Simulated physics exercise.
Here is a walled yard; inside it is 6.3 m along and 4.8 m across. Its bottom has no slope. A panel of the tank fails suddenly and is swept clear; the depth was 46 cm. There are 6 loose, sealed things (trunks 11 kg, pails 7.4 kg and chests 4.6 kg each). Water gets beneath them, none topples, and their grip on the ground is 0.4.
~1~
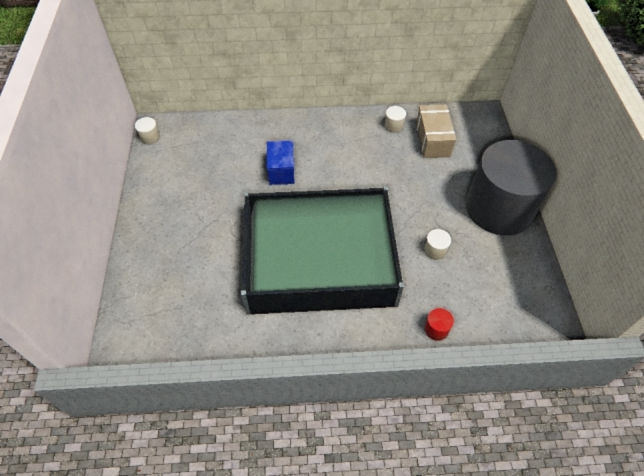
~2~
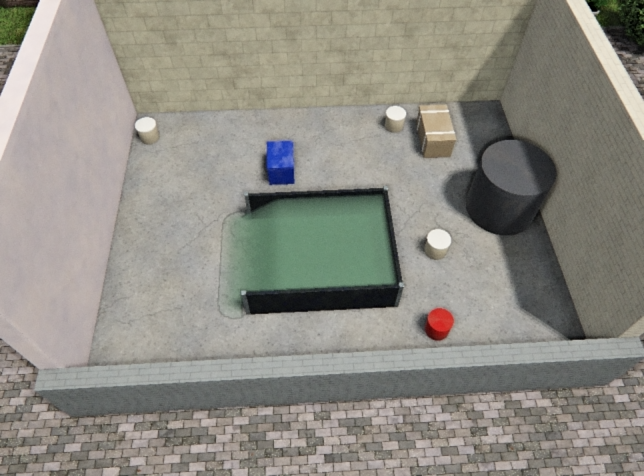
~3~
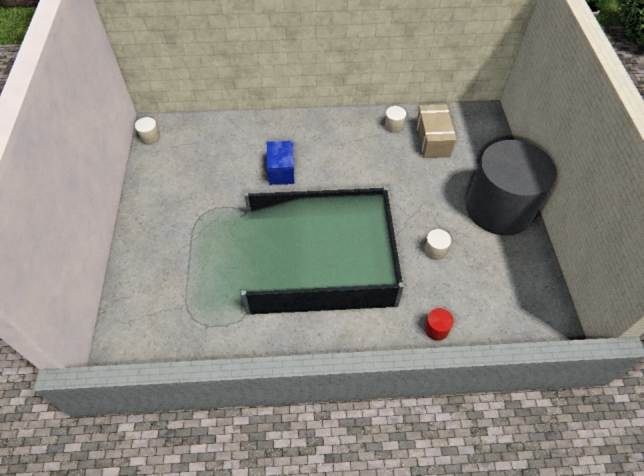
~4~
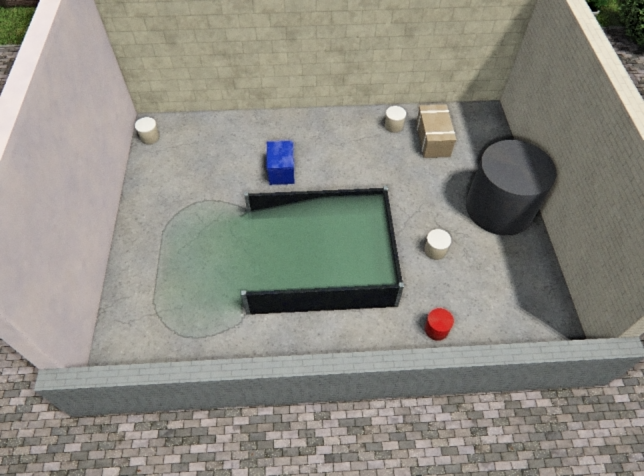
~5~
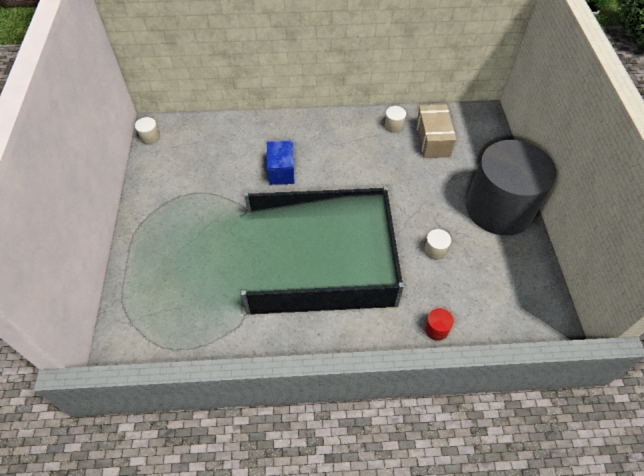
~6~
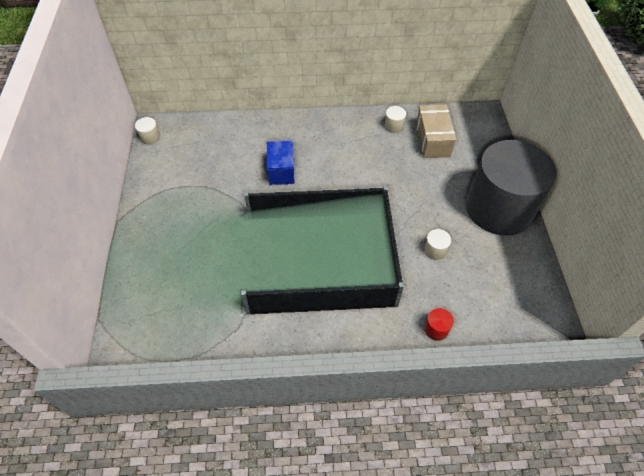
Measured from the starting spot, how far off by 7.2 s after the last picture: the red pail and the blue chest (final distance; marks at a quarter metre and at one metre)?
The red pail travels far; the blue chest moves a short way.
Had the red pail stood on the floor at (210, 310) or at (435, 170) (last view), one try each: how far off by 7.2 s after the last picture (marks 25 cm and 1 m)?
In turn: It gets carried off; it barely shifts.
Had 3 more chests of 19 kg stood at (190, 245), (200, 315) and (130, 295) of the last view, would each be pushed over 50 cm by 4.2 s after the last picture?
In turn: More, past it, past it.
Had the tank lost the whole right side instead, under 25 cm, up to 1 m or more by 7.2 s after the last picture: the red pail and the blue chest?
Then the red pail gets carried off, the blue chest moves a short way.
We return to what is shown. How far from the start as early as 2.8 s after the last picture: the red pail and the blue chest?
About 0 and 0 cm.
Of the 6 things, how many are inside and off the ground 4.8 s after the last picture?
At that moment 0.
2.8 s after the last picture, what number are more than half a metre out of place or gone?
1 of them.
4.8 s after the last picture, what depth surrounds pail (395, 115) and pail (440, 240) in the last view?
About 4 and 0 cm.
Then, 0.9 s after the last picture the red pail is near (441, 320), 0.0 m from its start, aground; the blue chest is near (280, 154), 0.0 m from its start, aground; 0 afloat.
Then, 2.8 s after the last picture the red pail is near (441, 320), 0.0 m from its start, aground; the blue chest is near (280, 154), 0.0 m from its start, aground; 0 afloat.
Then, 4.8 s after the last picture the red pail is near (539, 309), 1.3 m from its start, aground; the blue chest is near (286, 164), 0.2 m from its start, aground; 0 afloat.
Then, 7.2 s after the last picture the red pail is near (549, 294), 1.5 m from its start, aground; the blue chest is near (290, 180), 0.5 m from its start, afloat; 1 afloat.
